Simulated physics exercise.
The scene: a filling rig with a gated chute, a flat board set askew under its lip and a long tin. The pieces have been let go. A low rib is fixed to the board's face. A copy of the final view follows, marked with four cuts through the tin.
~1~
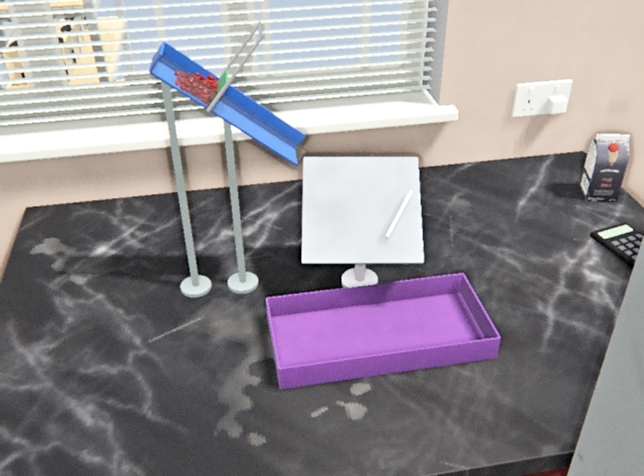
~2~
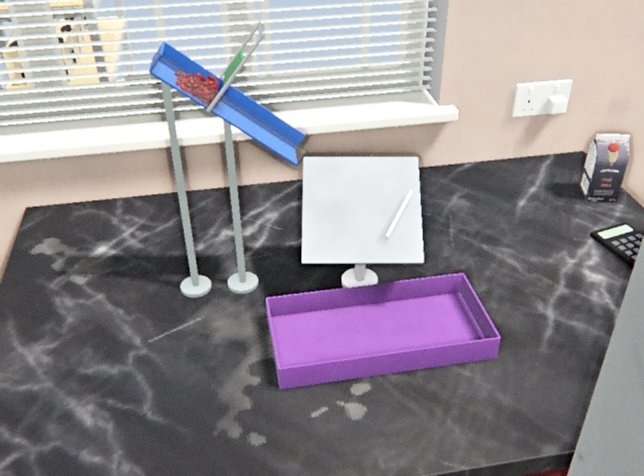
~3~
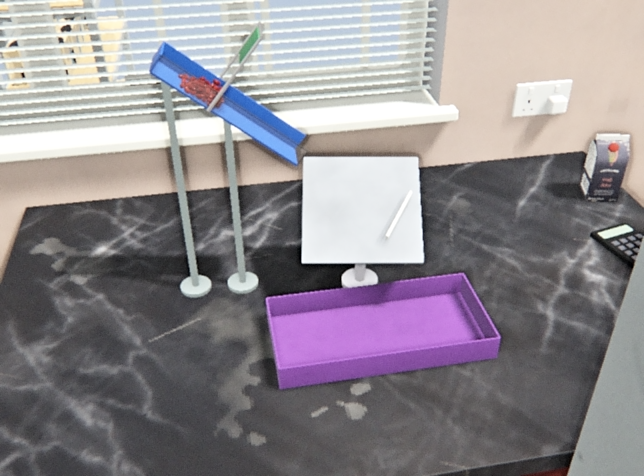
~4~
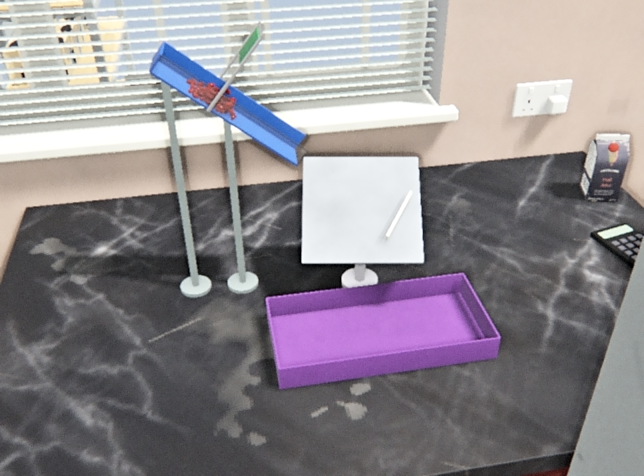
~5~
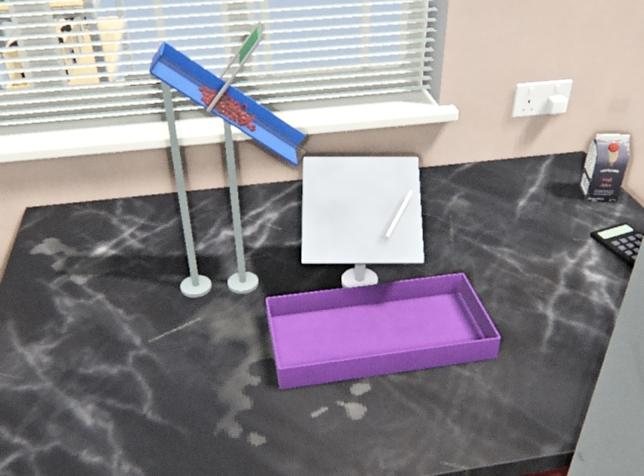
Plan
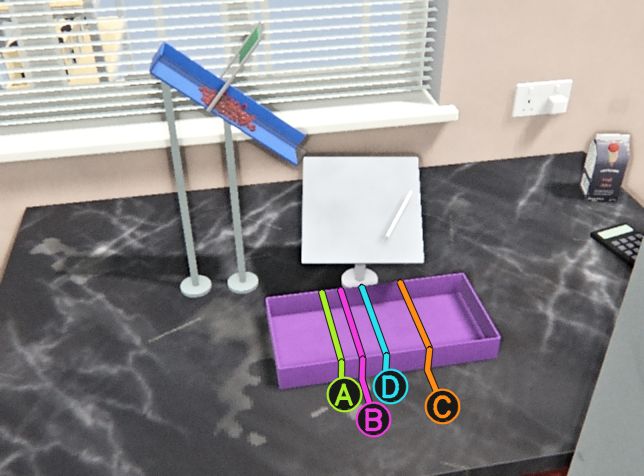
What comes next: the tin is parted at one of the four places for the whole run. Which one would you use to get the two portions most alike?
Choose D.
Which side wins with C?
Left.
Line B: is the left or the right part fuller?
Right.
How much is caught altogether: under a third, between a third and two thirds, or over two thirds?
It is over two thirds.
On the marked copy, line A crosses the front rim at (341, 360); line B crosses the front rim at (362, 357); line C crosses the front rim at (429, 348); line D crosses the front rim at (386, 354).
Choosing A, of what is caught, not one piece on the left of the divider, every piece on the right.
Choosing B, of what is caught, about a tenth on the left of the divider, almost all on the right.
Choosing C, of what is caught, almost all on the left of the divider, just a few on the right.
Choosing D, of what is caught, roughly a third on the left of the divider, roughly two thirds on the right.
